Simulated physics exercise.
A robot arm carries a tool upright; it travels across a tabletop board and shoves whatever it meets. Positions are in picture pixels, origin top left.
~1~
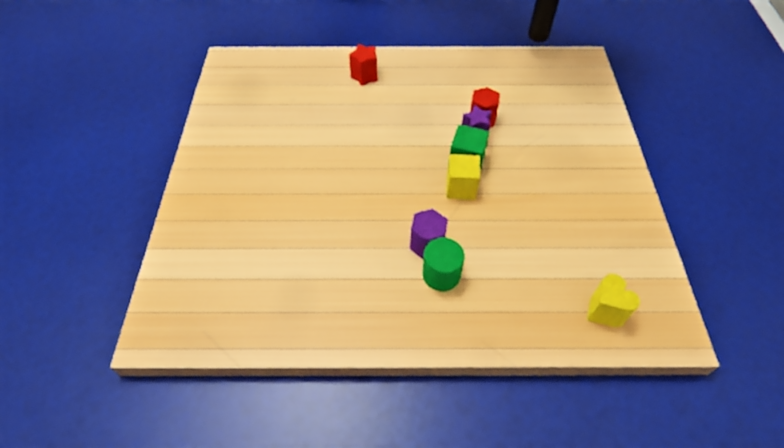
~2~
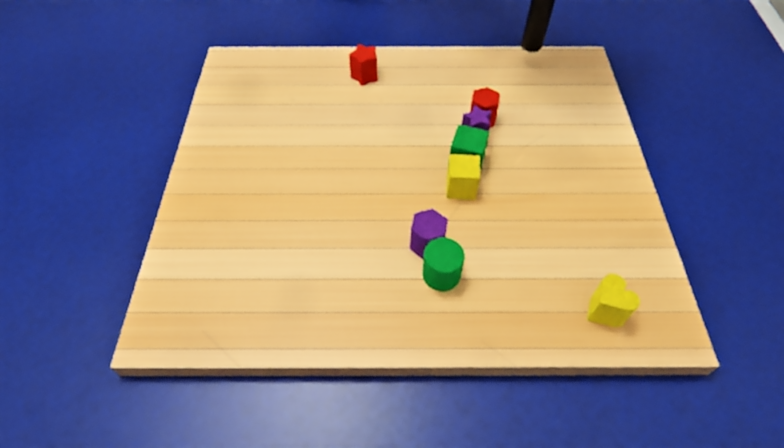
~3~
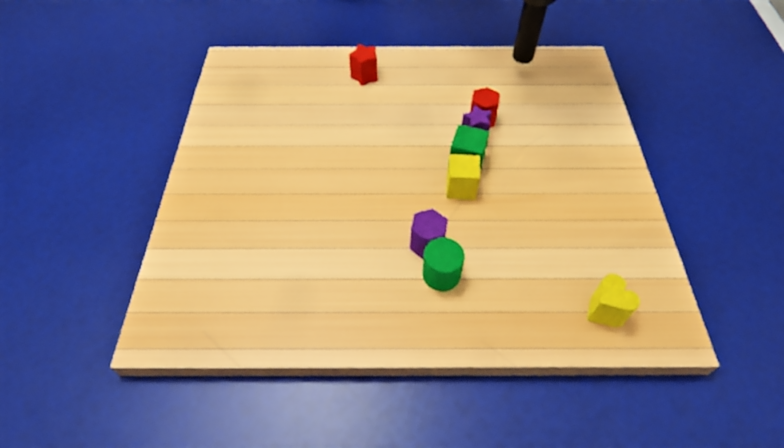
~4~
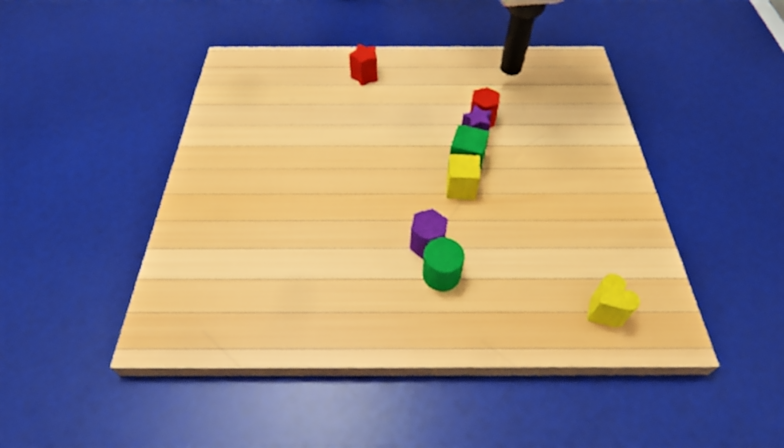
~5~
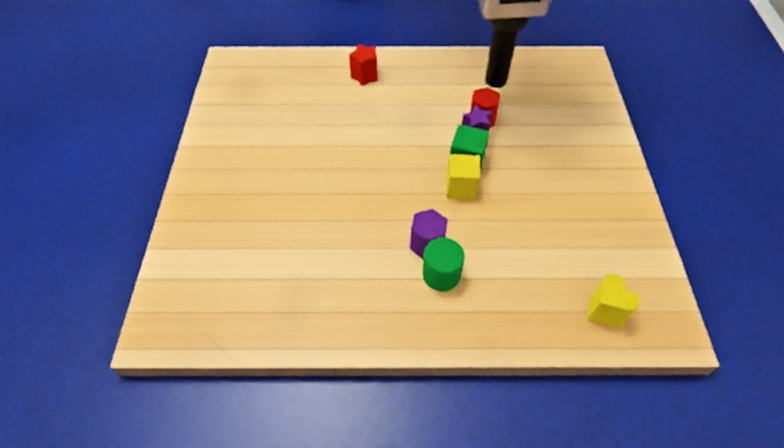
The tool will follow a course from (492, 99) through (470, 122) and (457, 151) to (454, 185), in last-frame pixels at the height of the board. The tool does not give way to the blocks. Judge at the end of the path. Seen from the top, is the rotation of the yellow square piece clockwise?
No
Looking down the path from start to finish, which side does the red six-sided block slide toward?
Facing from start to end, it will go to the right.
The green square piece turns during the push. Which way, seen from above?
It turns round anticlockwise.
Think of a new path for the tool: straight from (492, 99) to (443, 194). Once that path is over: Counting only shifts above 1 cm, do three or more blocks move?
I expect so.
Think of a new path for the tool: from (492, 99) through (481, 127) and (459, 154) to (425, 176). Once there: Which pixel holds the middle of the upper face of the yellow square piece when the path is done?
At roughly (464, 195).
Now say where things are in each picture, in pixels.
In the first frame, tool tip at (538, 36); block tops, yellow square piece at (465, 166); green square piece at (471, 138); purple star-shaped block at (478, 115); red six-sided block at (486, 96).
In the second frame, tool at (531, 46); blocks unchanged.
In the third frame, tool at (523, 57); blocks unchanged.
In the fourth frame, tool at (511, 69); blocks unchanged.
In the fifth frame, tool at (496, 81); yellow square piece at (465, 166); green square piece at (471, 138); purple star-shaped block at (478, 115); red six-sided block at (486, 96).
The first path, step by step. One third of the way, tool at (473, 105); yellow square piece at (464, 183); green square piece at (464, 159), turned 15° anticlockwise; purple star-shaped block at (466, 135), turned 15° anticlockwise; red six-sided block at (470, 117).
Two thirds of the way, tool at (459, 134); yellow square piece at (468, 218), turned 30° anticlockwise; green square piece at (453, 193), turned 40° anticlockwise; purple star-shaped block at (447, 168), turned 15° anticlockwise; red six-sided block at (454, 148).
At the end, tool at (457, 168); yellow square piece at (474, 233), turned 45° anticlockwise; green square piece at (450, 210), turned 55° anticlockwise; purple star-shaped block at (419, 197), turned 40° anticlockwise; red six-sided block at (436, 176), turned 60° clockwise.
